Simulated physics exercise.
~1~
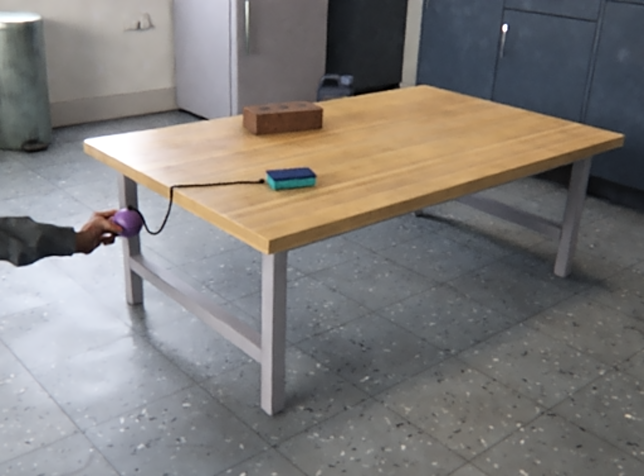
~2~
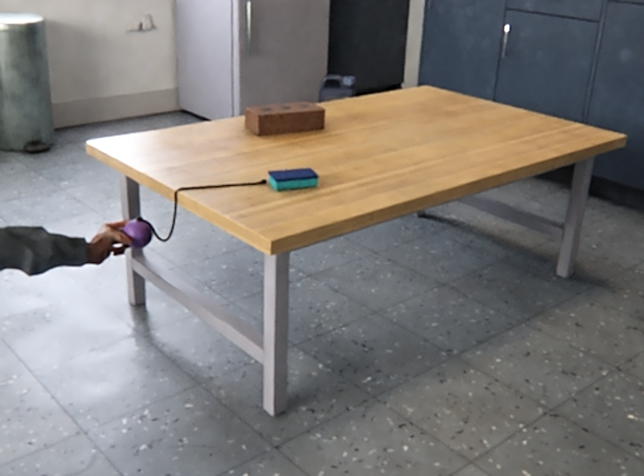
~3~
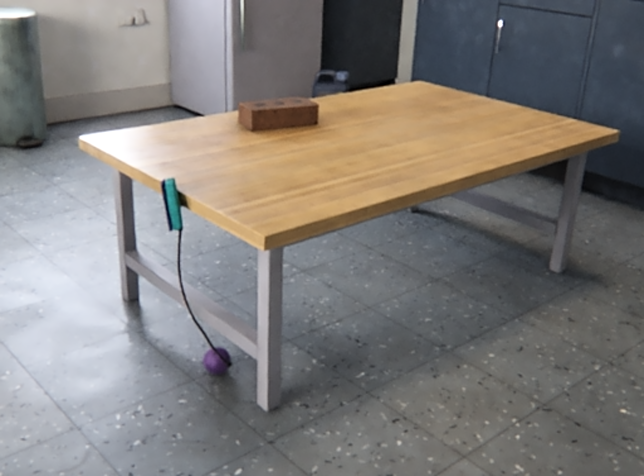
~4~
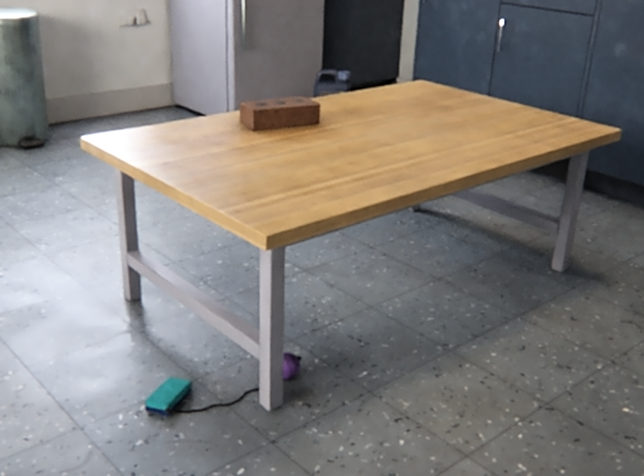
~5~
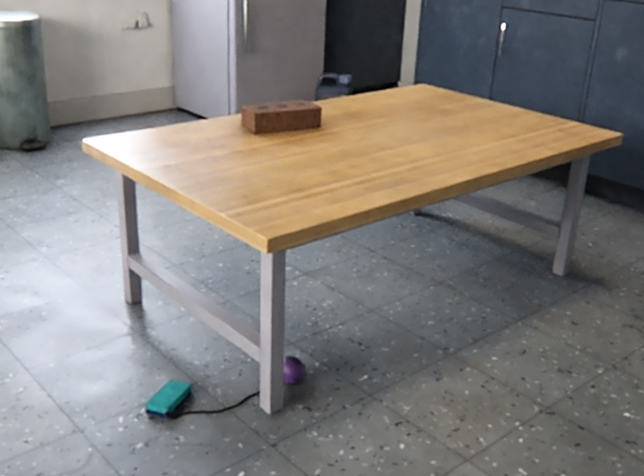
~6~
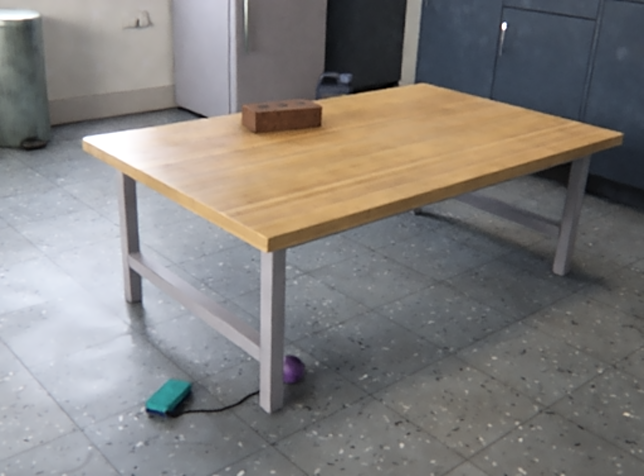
In this clip, a hand holds a purple ball beside a wooden table, its string tied to a teal sponge near a brick, then lets go. The ball drops and the sponge is dragged over the edge, both ending on the floor while the brick stays put.
